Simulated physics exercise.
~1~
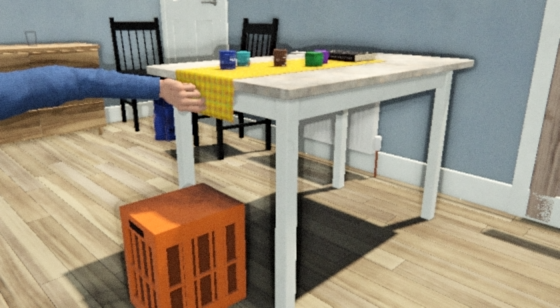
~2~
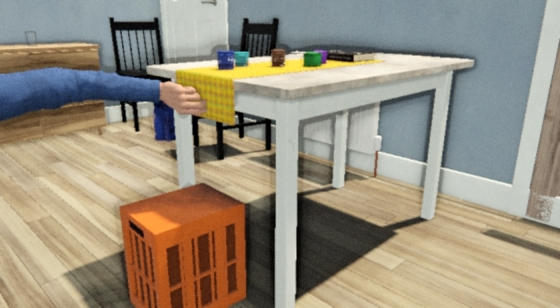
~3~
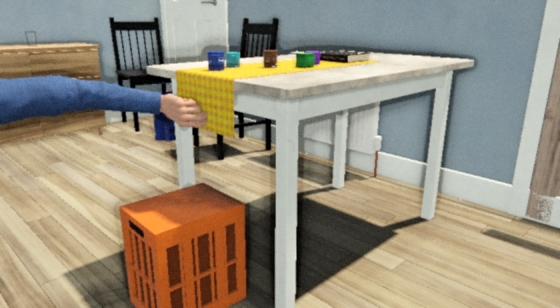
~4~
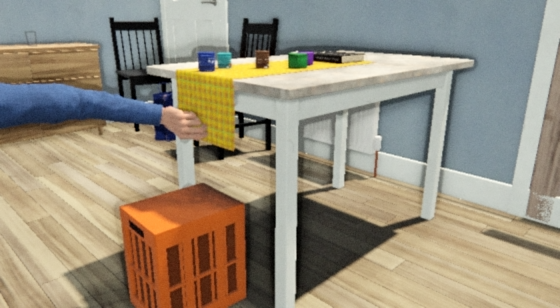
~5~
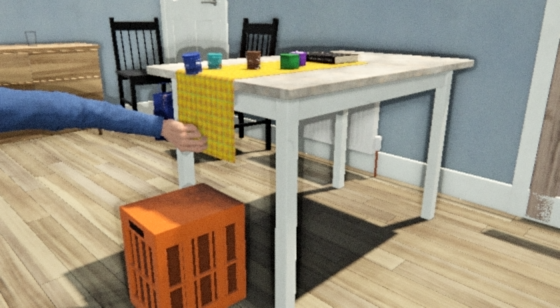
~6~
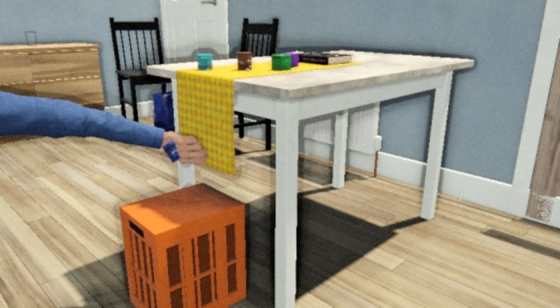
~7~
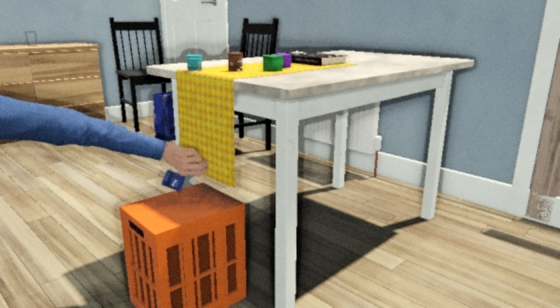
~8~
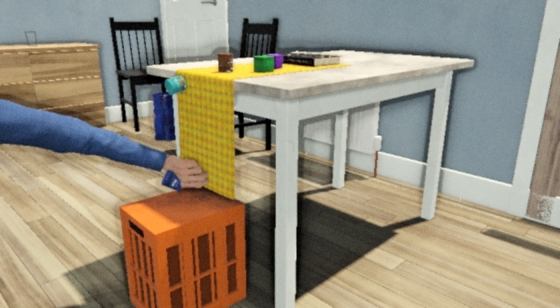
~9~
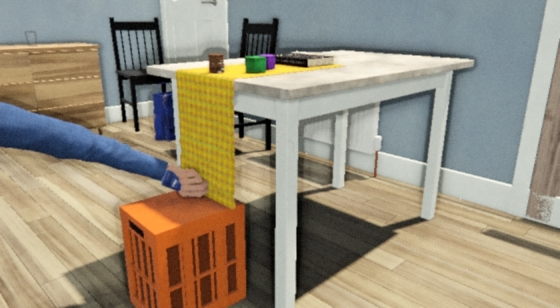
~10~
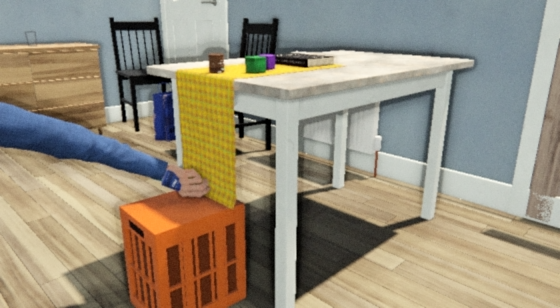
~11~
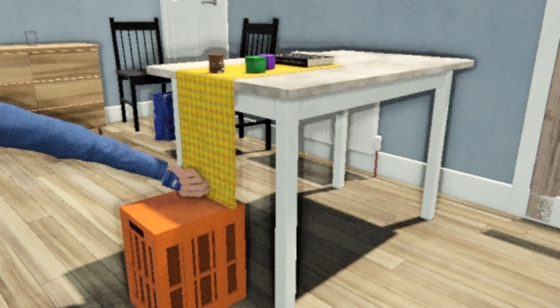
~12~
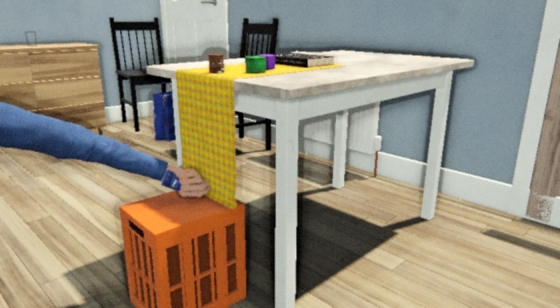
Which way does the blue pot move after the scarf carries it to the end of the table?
The blue pot moves down, dropping past the end of the table toward the orange crate.
